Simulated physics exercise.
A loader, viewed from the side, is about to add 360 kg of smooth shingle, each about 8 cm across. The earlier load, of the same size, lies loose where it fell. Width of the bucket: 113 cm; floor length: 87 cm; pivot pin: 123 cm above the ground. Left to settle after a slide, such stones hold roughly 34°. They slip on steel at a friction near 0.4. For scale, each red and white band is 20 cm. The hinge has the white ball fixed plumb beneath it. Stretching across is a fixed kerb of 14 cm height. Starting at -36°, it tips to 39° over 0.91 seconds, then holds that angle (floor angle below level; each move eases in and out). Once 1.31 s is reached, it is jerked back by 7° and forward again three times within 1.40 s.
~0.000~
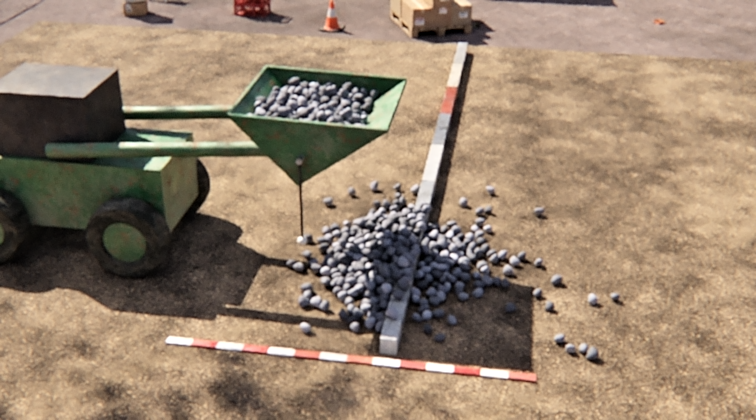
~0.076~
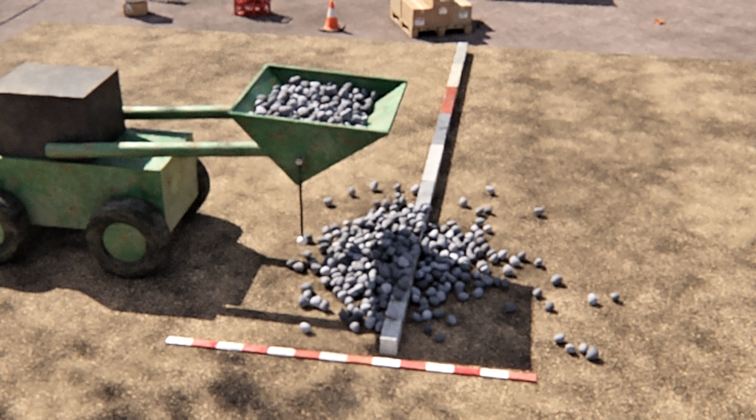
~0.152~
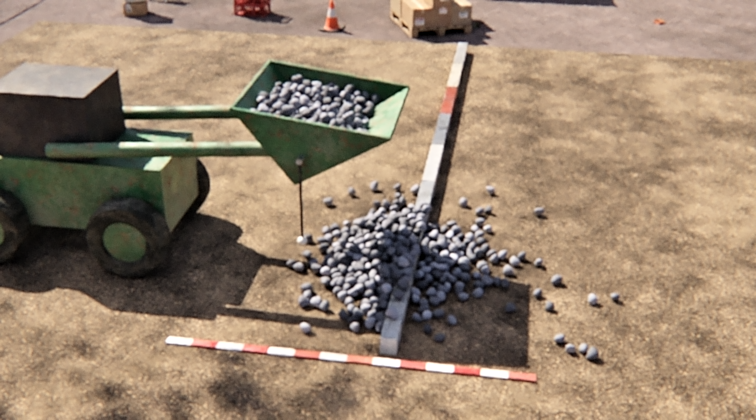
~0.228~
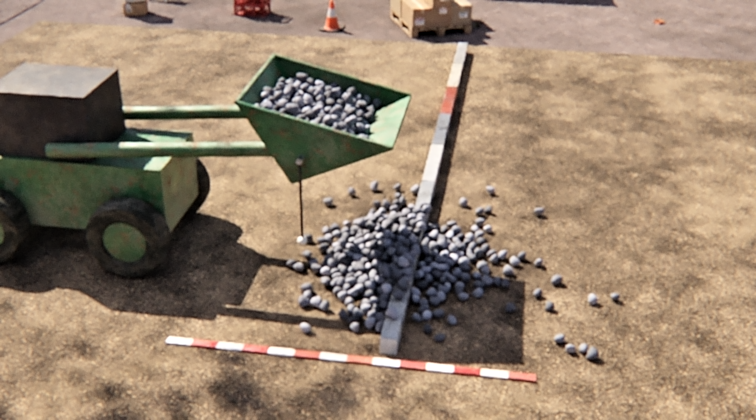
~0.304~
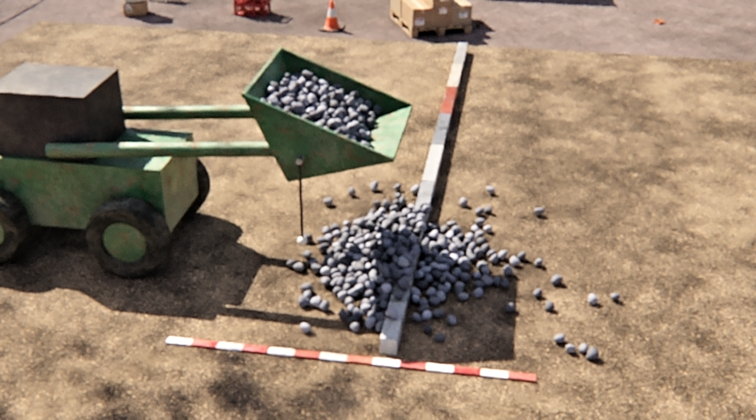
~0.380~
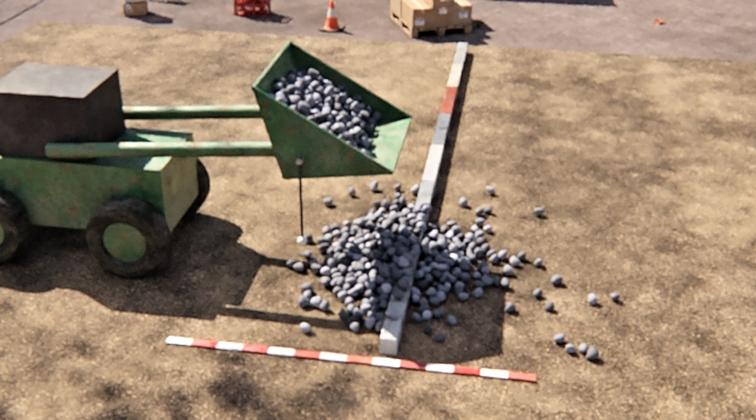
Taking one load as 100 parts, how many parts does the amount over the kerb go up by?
79 parts.
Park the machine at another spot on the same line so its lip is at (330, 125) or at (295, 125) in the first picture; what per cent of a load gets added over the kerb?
About 20 per cent for the first, 0 per cent for the second.
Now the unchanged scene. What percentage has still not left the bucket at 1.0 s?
About 65 per cent.
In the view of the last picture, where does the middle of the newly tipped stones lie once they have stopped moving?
I'd point to about (456, 260).
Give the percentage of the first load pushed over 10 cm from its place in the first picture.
Near 25 per cent, I reckon.
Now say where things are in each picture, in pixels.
In the first picture, the bucket is at -36°, its lip at (387, 131); the top of the load is at (310, 93). The earlier load is highest near (402, 248), 24 cm above ground level, 73 % on this side of the kerb, 27 % over the kerb.
The second picture shows lip at (388, 133), floor tilted -35°, highest stones at (303, 93); the stones move at 0.1 m/s on average.
In the third picture, the bucket is at -30°, its lip at (390, 139); the top of the load is at (292, 91); the stones move at 0.3 m/s on average.
In the fourth picture, the bucket is at -24°, its lip at (392, 149); the top of the load is at (291, 88); the stones move at 0.3 m/s on average.
In the fifth picture, the bucket is at -16°, its lip at (394, 160); the top of the load is at (294, 83); the stones move at 0.4 m/s on average.
In the sixth picture, the bucket is at -8°, its lip at (393, 174); the top of the load is at (300, 80); the stones move at 0.5 m/s on average.
After 0.7 s the floor is at 27°; in per cent of one load, 100 in the bucket, 73 on this side of the kerb, 27 over the kerb; the foremost stones are at (578, 320).
After 1.0 s the floor is at 39°; in per cent of one load, 66 in the bucket, 107 on this side of the kerb, 27 over the kerb; the foremost stones are at (578, 320).
After 3.2 s the floor is at 39°; in per cent of one load, 0 in the bucket, 94 on this side of the kerb, 106 over the kerb; the foremost stones are at (669, 255).
After 5.9 s the floor is at 39°; in per cent of one load, 0 in the bucket, 94 on this side of the kerb, 106 over the kerb; the foremost stones are at (669, 255). Net gain over the kerb, 79.
